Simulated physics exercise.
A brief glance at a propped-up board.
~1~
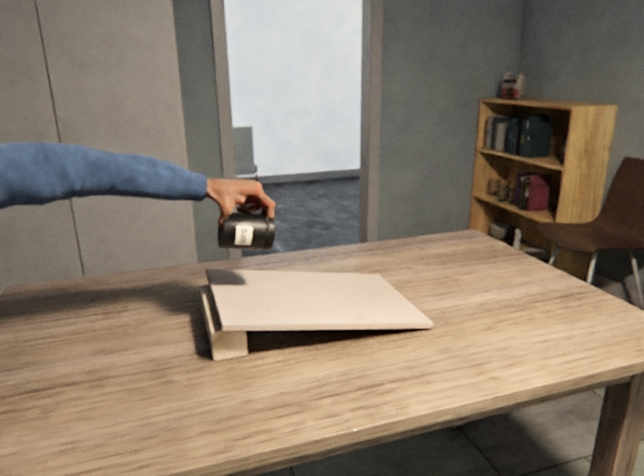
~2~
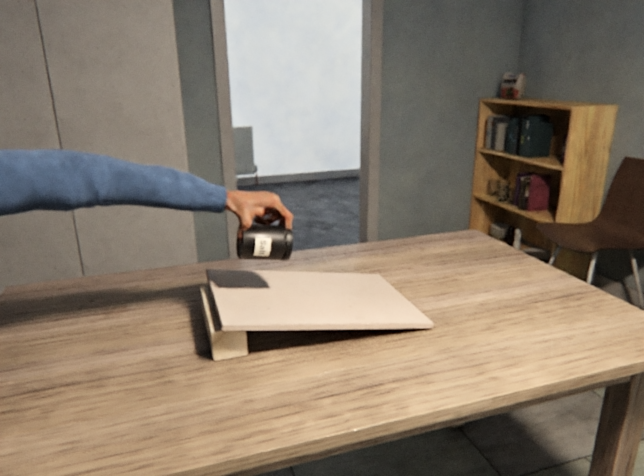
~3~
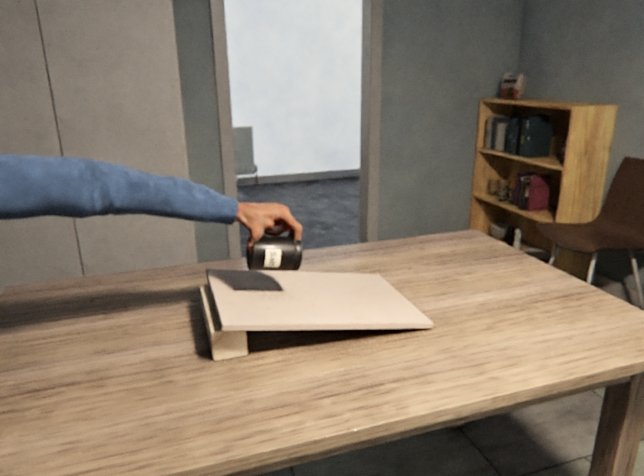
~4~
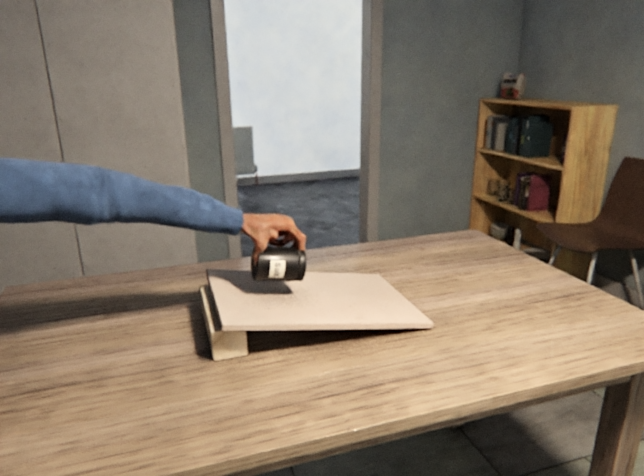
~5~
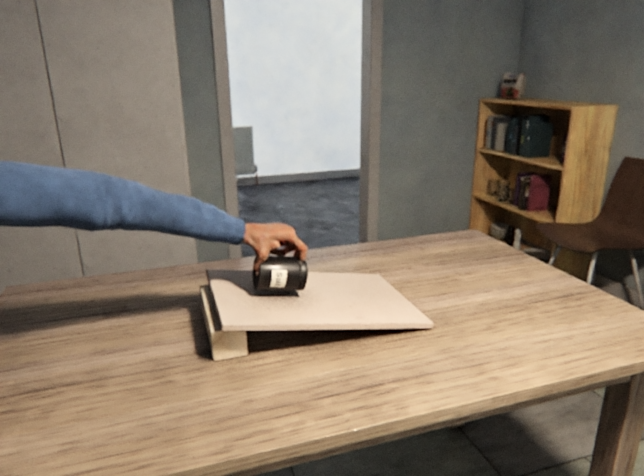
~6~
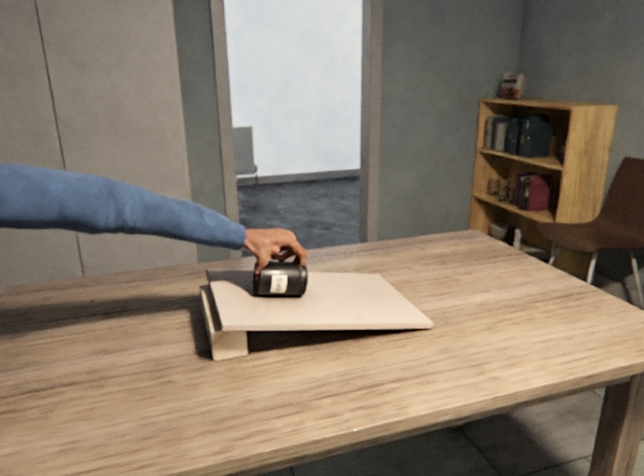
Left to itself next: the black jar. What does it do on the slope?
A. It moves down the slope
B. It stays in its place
B.
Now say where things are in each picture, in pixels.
Coming down; black jar (246, 231), in the first picture.
Coming down; black jar (264, 242), in the second picture.
Coming down; black jar (274, 253), in the third picture.
Coming down; black jar (278, 264), in the fourth picture.
Coming down; black jar (280, 273), in the fifth picture.
Set down, still held; black jar (280, 278), in the sixth picture.
Then, 0.20 s past the last view, nothing moves.
Then, 0.40 s past the last view, black jar resting near (280, 279).
Finally, it is still in place. Final places as the last picture's camera would see them, black jar near (281, 279). The black jar remains at rest.
